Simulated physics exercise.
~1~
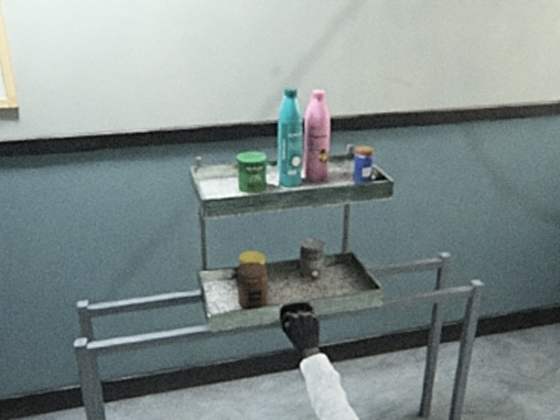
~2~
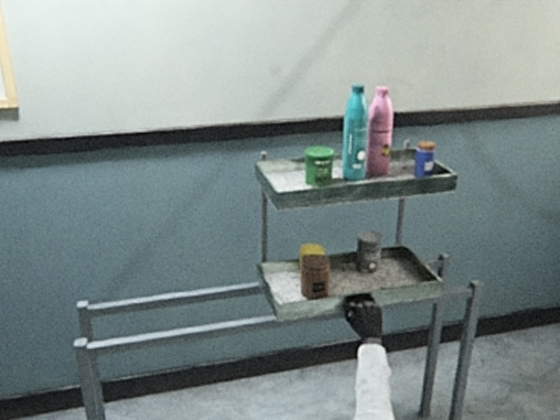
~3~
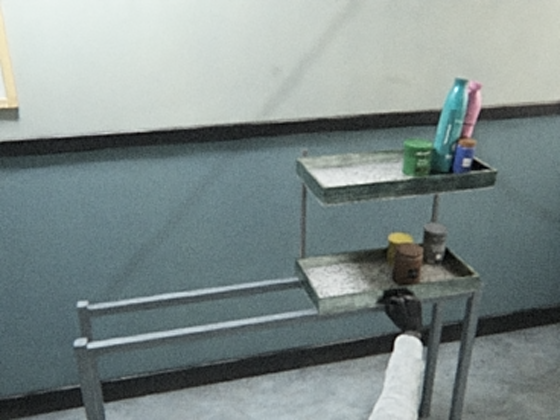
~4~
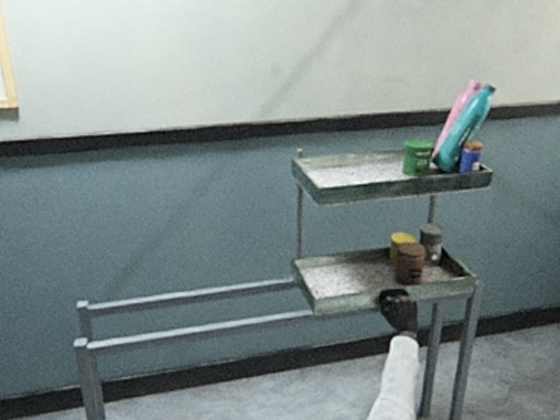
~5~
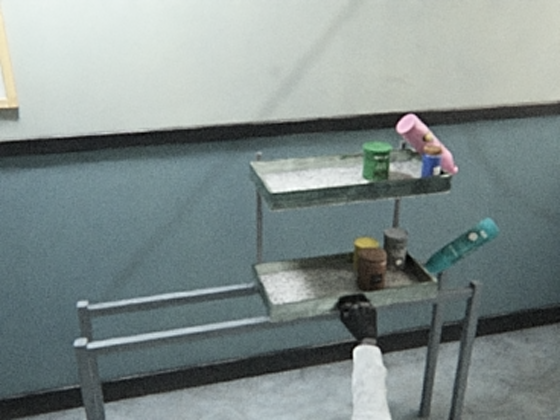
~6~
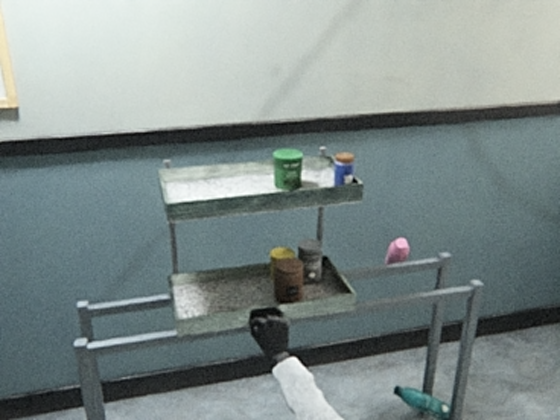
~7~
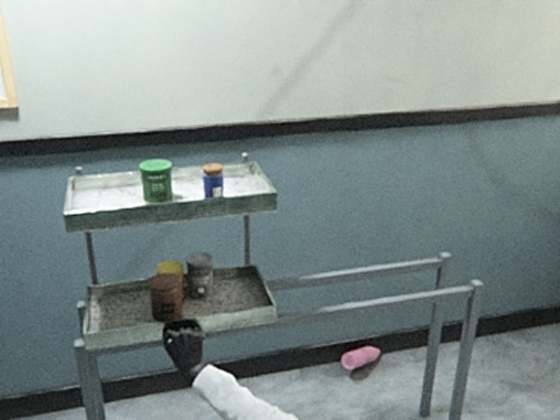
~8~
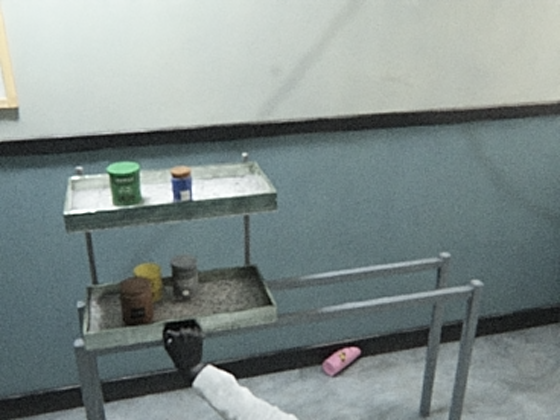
A two-tier rack tray carrying bottles, tins and jars slides right along metal rails, pulled by a dark-gloved hand. As it reaches the right end, the tall turquoise and pink bottles on the upper shelf tip over, while the smaller containers stay upright. The hand then draws the rack back left, and both bottles tumble off the right side, the turquoise one dropping first. The rack travels to the left end, where the containers still aboard shift a little leftward. It finishes there with the small containers all standing and the pink bottle lying on the floor.
